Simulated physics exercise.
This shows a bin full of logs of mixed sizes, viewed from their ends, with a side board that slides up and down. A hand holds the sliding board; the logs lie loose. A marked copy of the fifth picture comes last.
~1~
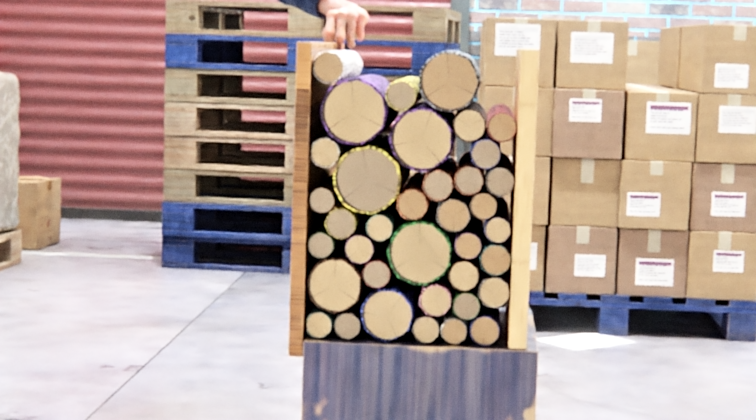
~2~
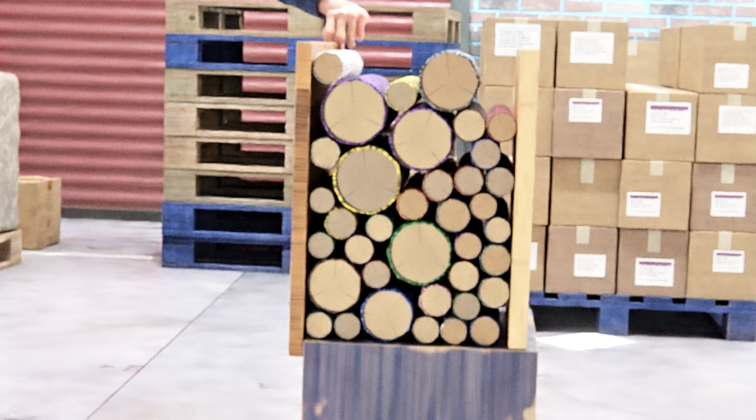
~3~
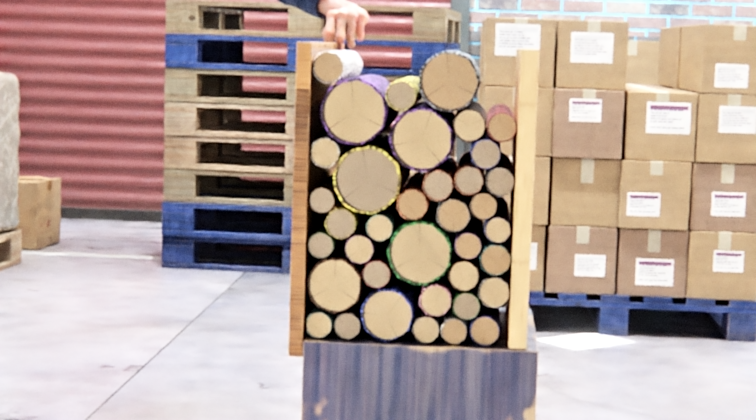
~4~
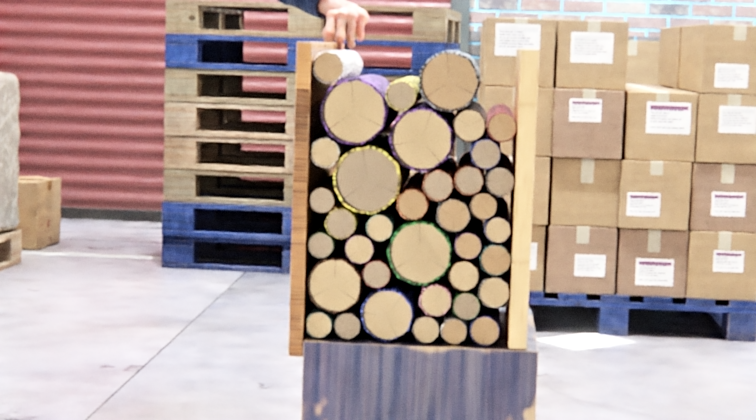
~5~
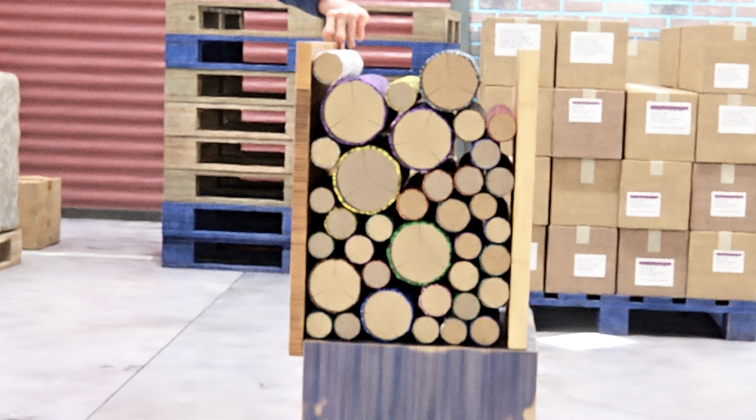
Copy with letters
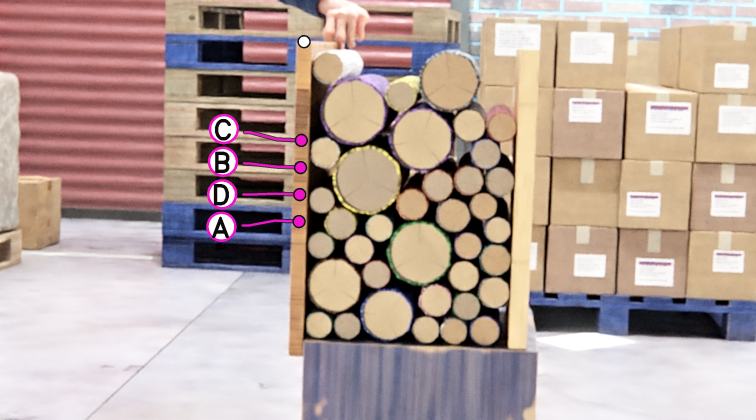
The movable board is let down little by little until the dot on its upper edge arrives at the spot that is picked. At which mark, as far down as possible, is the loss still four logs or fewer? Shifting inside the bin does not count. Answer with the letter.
Slide it to A.
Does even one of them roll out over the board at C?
Yes, at C.
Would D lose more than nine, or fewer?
Fewer than nine.
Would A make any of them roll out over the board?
Yes, at A.
On the marked copy, A at (299, 222); B at (301, 167); C at (302, 140); D at (300, 195); the white dot at (304, 41).
With A. Early on, top of the board (310, 118).
Further on, top of the board (308, 201).
At the end, top of the board (307, 221), four out over the board.
As for the rest, B one out over the board; C one out over the board; D four out over the board.
